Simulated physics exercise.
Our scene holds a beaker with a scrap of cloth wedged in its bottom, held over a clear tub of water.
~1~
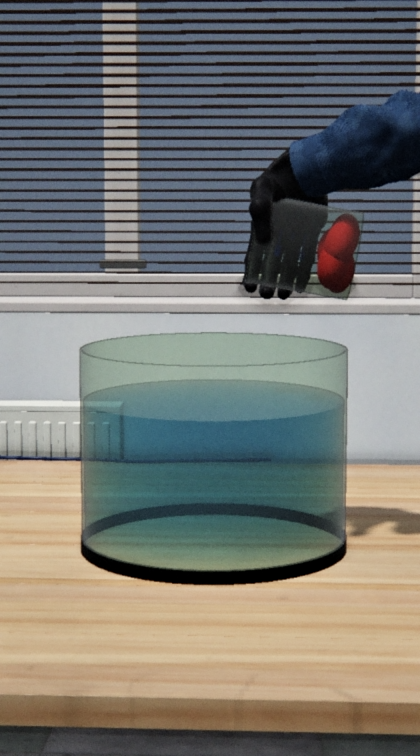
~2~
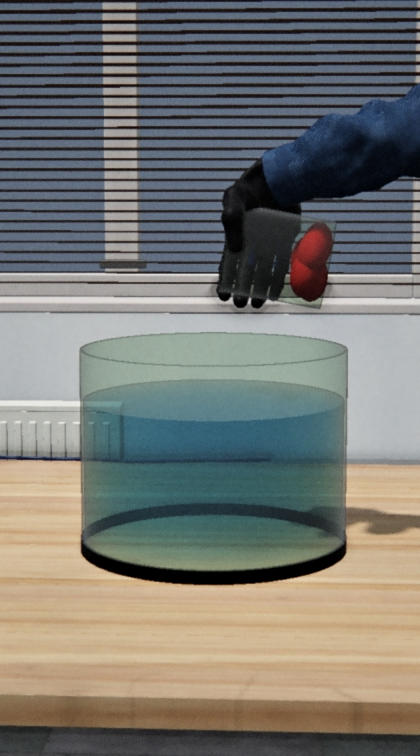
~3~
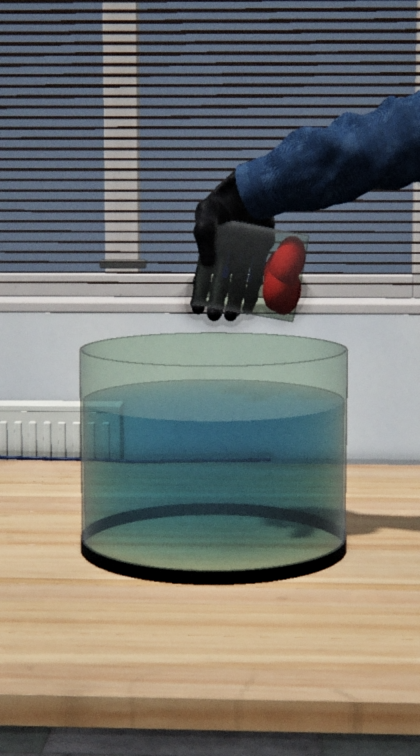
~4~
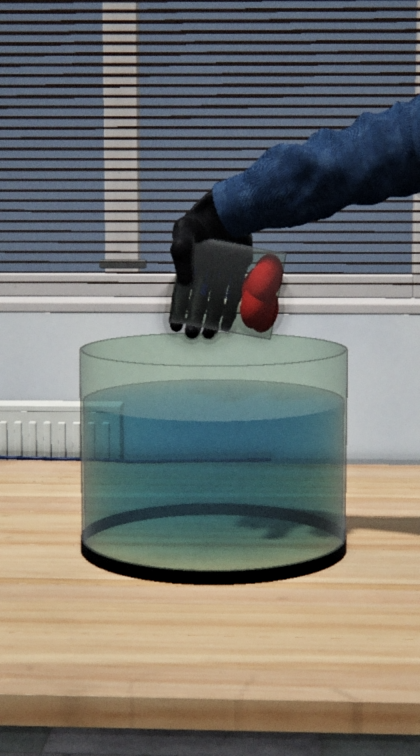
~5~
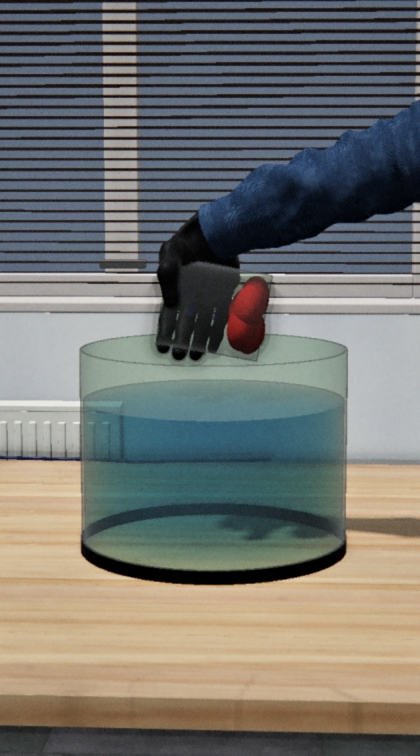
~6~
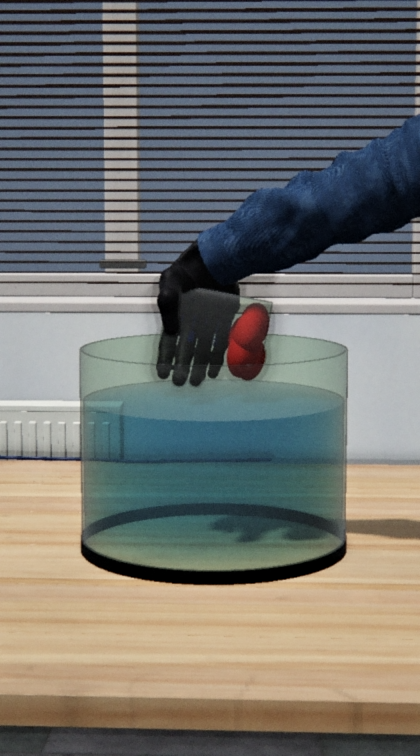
A black-gloved hand lowers a clear beaker with red cloth leftward above a tub of water.
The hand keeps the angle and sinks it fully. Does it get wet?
Yes.
Soon after, the beaker enters the water.
Later, water pours in as the air escapes.
In the end, the beaker is under, flooded, and the scrap of cloth is wet.
